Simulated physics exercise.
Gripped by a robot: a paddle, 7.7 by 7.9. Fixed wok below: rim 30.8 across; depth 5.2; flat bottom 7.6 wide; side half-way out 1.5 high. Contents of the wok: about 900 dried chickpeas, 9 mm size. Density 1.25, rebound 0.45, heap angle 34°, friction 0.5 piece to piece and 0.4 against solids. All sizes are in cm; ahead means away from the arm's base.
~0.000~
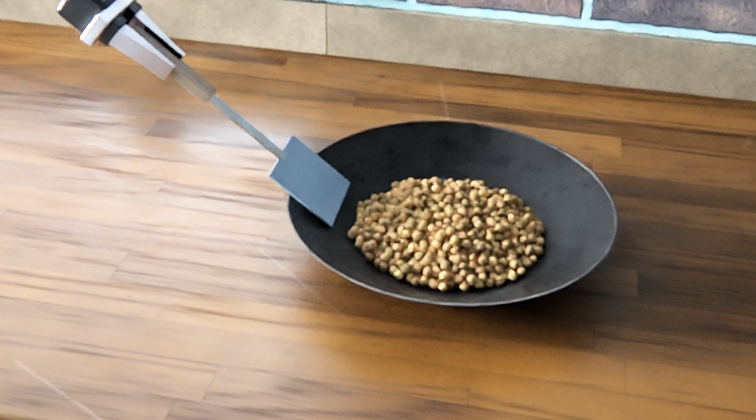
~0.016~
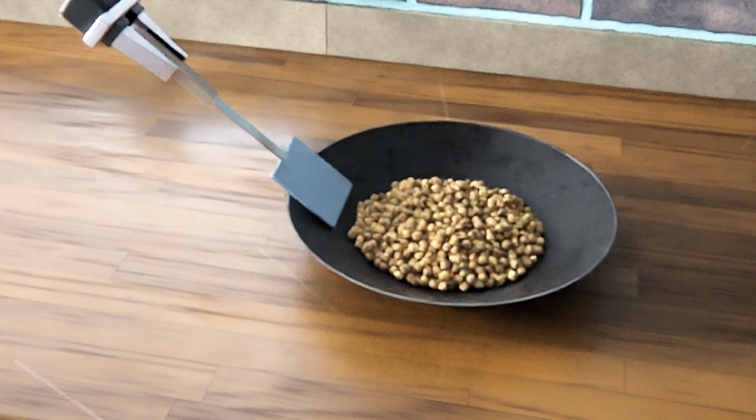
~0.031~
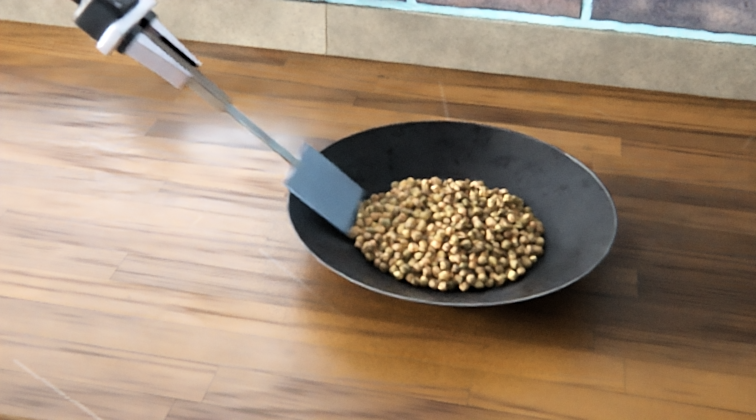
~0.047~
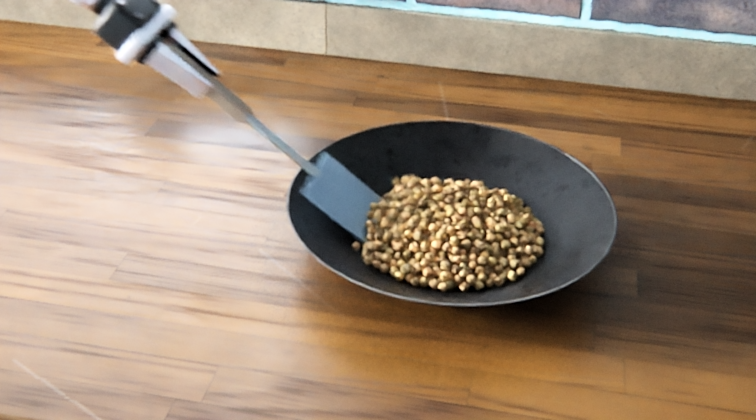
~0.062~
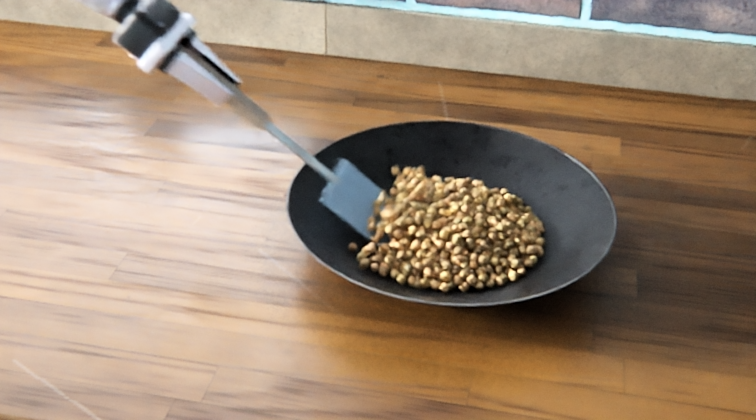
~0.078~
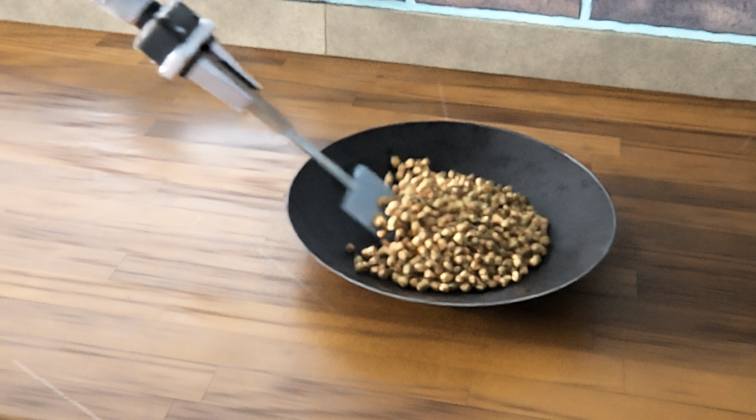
A wooden countertop below a stone ledge and brick wall is seen from above at an angle, by a camera that stays still. A dark wok right of centre holds a heap of tan dried chickpeas, with a grey-blue paddle gripped by a robot at its left side. The paddle slides down and rightward into the chickpeas, pushing the near edge up into a looser, uneven mound.
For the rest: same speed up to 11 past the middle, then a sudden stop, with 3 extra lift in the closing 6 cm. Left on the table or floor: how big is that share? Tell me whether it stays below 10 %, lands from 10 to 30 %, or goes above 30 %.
It goes above 30 %.
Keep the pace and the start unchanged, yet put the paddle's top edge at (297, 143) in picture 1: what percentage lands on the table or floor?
I'd estimate close to 40 per cent.
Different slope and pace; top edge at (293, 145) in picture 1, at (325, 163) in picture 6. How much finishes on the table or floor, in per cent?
It works out to about 20 %, more or less.
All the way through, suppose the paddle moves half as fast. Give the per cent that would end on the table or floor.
The share on the table or floor would be about 20 percent.
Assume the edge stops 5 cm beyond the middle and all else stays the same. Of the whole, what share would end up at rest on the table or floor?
Near 15 per cent.
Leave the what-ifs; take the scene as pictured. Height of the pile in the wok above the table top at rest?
Top of the heap: Roughly 5.0 cm above the table top.
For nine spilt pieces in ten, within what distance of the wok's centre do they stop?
85 cm.
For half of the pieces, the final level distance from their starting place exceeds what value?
About 7 centimetres.
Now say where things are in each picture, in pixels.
Paddle top edge at (281, 154), sloping 39°; upper third of the load around (448, 222), from x 350 to 540, top at y 180; 900 in the wok, in the first picture.
Paddle top edge at (283, 156), sloping 39°; upper third of the load around (448, 222), from x 350 to 540, top at y 180, in the second picture.
Paddle top edge at (295, 163), sloping 39°; upper third of the load around (448, 222), from x 350 to 540, top at y 180, in the third picture.
Paddle top edge at (314, 172), sloping 39°; upper third of the load around (444, 221), from x 355 to 540, top at y 180, in the fourth picture.
Paddle top edge at (334, 180), sloping 39°; upper third of the load around (440, 218), from x 355 to 540, top at y 170, in the fifth picture.
Paddle top edge at (353, 185), sloping 39°; upper third of the load around (444, 215), from x 350 to 545, top at y 160; 900 in the wok, in the sixth picture.
By 0.12 s, sloping 39°, highest piece 12 above the table; 899 in the wok, 1 on the blade or in flight.
By 0.15 s, sloping 39°, highest piece 14 above the table; 899 in the wok, 1 on the blade or in flight.
By 0.37 s, sloping 39°, highest piece 19 above the table; 556 in the wok, 121 on the table or floor, 223 on the blade or in flight.
By 1.42 s, sloping 39°, highest piece 6 above the table; 555 in the wok, 345 on the table or floor.
Final count, 555 in the wok, 345 on the table or floor. That is 38 % on the table or floor.
